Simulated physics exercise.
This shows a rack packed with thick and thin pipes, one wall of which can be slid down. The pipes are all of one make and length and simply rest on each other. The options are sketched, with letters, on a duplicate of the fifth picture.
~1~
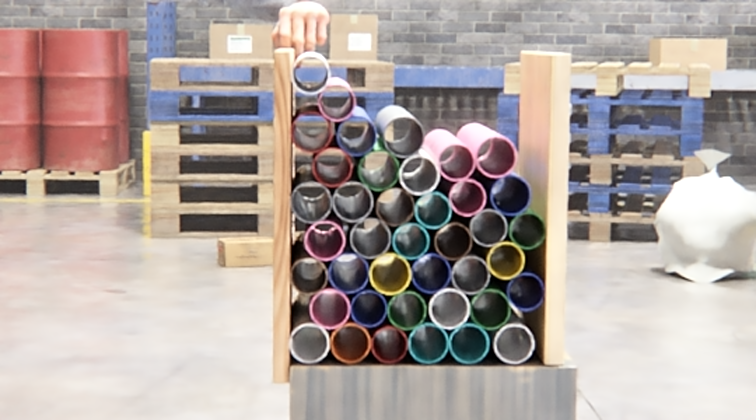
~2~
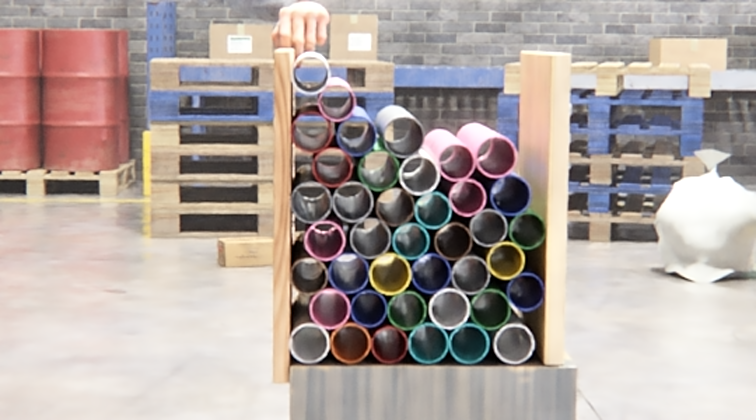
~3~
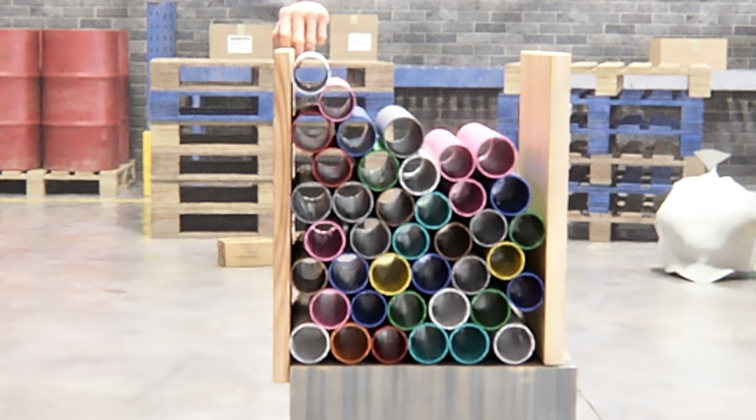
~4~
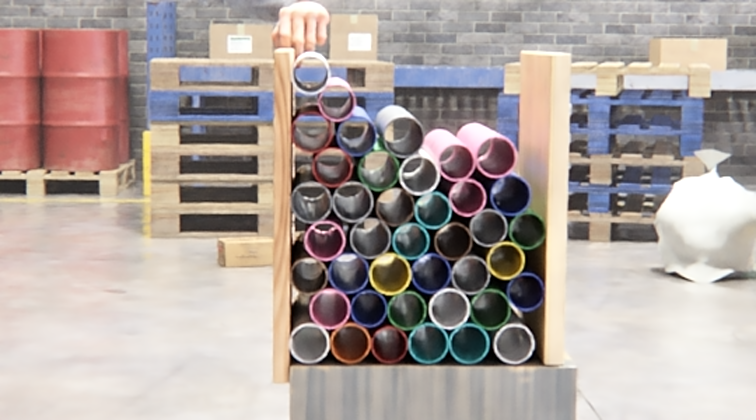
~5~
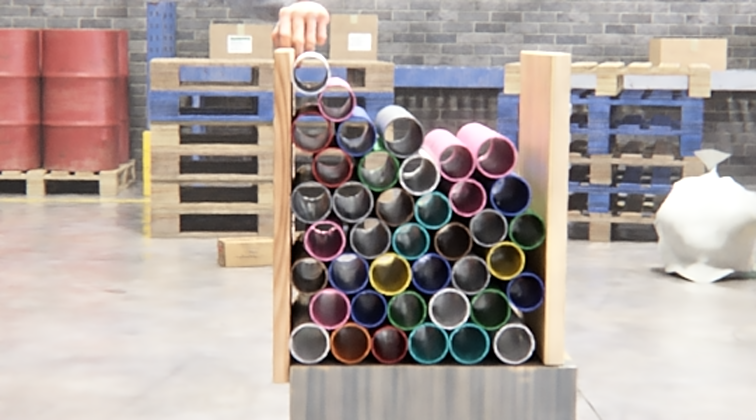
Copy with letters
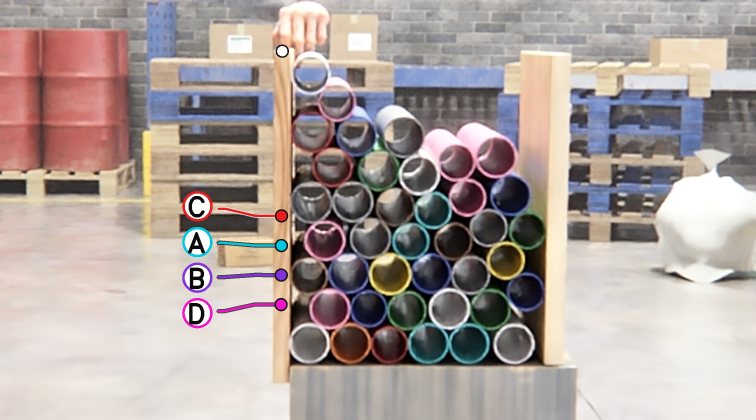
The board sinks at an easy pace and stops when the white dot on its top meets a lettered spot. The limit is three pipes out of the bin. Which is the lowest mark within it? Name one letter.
It can be let down to C.
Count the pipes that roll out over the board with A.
With A, six.
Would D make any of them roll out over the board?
Yes, at D.
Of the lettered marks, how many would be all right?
The number is one.
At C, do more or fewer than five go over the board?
Fewer than five.
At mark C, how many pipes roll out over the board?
With C, three.
On the copy, A at (281, 245); B at (281, 275); C at (282, 216); D at (281, 305); the white dot at (282, 51).
On C. First, top of the board (290, 122).
Then, top of the board (290, 203).
Finally, top of the board (290, 215), three out over the board.
By contrast, A more than three out over the board; B more than three out over the board; D more than three out over the board.
